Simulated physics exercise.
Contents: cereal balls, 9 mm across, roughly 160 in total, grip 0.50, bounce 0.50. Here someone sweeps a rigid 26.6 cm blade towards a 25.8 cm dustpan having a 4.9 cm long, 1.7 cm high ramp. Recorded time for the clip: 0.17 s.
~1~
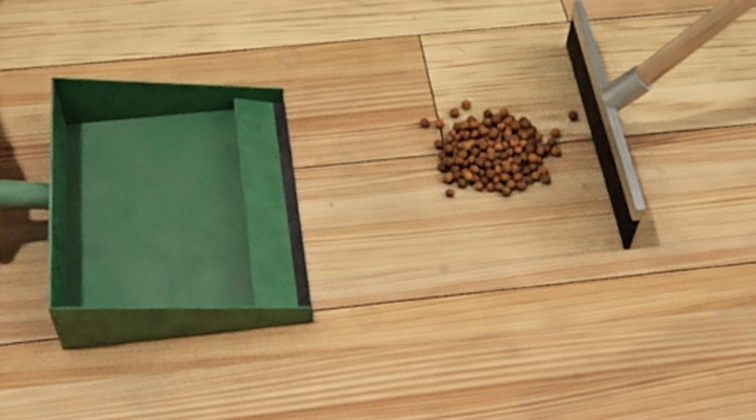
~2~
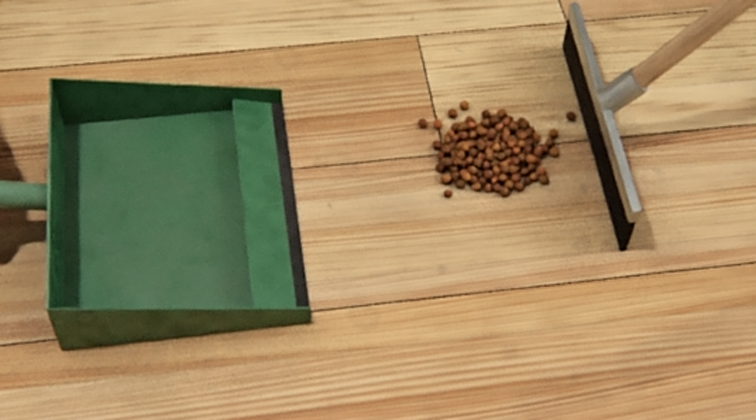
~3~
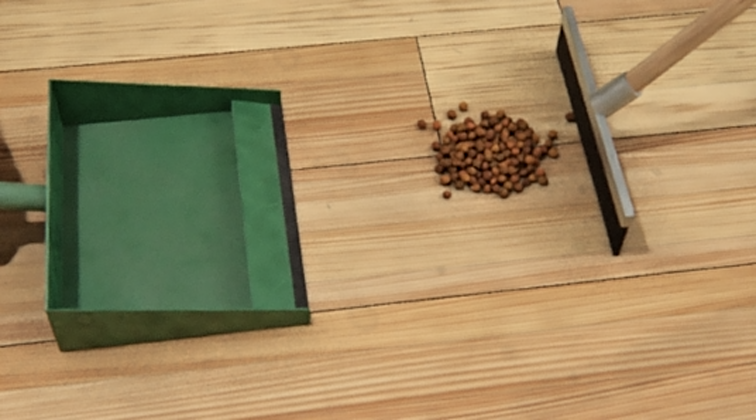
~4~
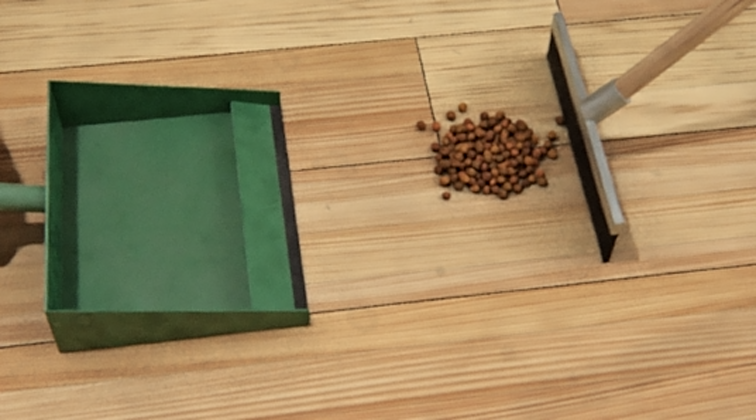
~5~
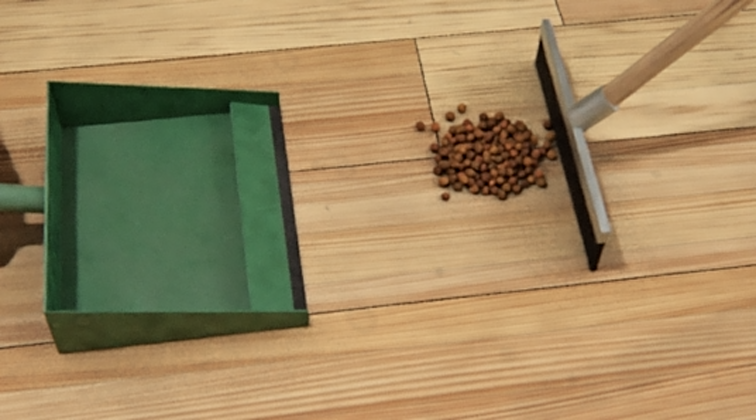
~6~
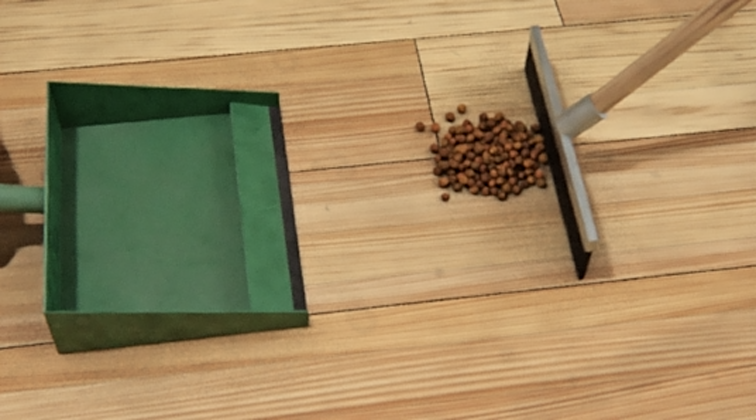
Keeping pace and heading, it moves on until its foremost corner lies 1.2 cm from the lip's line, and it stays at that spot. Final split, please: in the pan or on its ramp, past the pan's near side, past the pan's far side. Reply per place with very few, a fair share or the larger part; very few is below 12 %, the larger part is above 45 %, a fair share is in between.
In the pan or on its ramp: A fair share; past the pan's near side: Very few; past the pan's far side: Very few.
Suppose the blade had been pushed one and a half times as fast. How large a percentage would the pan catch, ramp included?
Share: Near 40 %.
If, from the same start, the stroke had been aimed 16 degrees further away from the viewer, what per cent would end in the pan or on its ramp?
Under that change, roughly 55 in a hundred.
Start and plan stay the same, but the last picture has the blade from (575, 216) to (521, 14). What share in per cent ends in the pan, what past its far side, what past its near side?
The pan gets 55, the far side 10 and the near side 0.
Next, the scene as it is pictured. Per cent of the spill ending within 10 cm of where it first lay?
Roughly 10 in a hundred.
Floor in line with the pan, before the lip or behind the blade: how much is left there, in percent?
Some 60 per cent end up there.
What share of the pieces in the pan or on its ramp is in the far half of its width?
Roughly 10 per cent.
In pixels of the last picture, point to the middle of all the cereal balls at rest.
Roughly (297, 225).
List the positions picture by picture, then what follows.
In the first picture, blade from (637, 213) to (577, 11), moved 0.0 cm, 0 of the pieces shifted so far; middle of the pieces at (496, 151); pan at (161, 220).
In the second picture, blade from (633, 215) to (573, 13), moved 0.3 cm, 0 of the pieces shifted so far; middle of the pieces at (494, 151).
In the third picture, blade from (626, 220) to (567, 17), moved 1.0 cm, 0 of the pieces shifted so far; middle of the pieces at (493, 152).
In the fourth picture, blade from (616, 227) to (557, 23), moved 2.2 cm, 1 of the pieces shifted so far; middle of the pieces at (493, 153).
In the fifth picture, blade from (603, 236) to (545, 30), moved 3.7 cm, 1 of the pieces shifted so far; middle of the pieces at (492, 154).
In the sixth picture, blade from (590, 244) to (534, 36), moved 5.2 cm, 7 of the pieces shifted so far; middle of the pieces at (491, 155); pan at (157, 224).
Then, 0.30 s after the last picture, middle of the blade 14 cm from the lip; 0 % over the lip, far side 0 %, near side 0 %.
Then, 0.51 s after the last picture, middle of the blade 6 cm from the lip; 0 % over the lip, far side 0 %, near side 0 %.
Then, 0.83 s after the last picture, middle of the blade 2 cm from the lip; 40 % over the lip, far side 0 %, near side 5 %.
In the end, pan 40 %, near side 5 %, far side 0 %, in front of the lip or behind the blade 60 %.
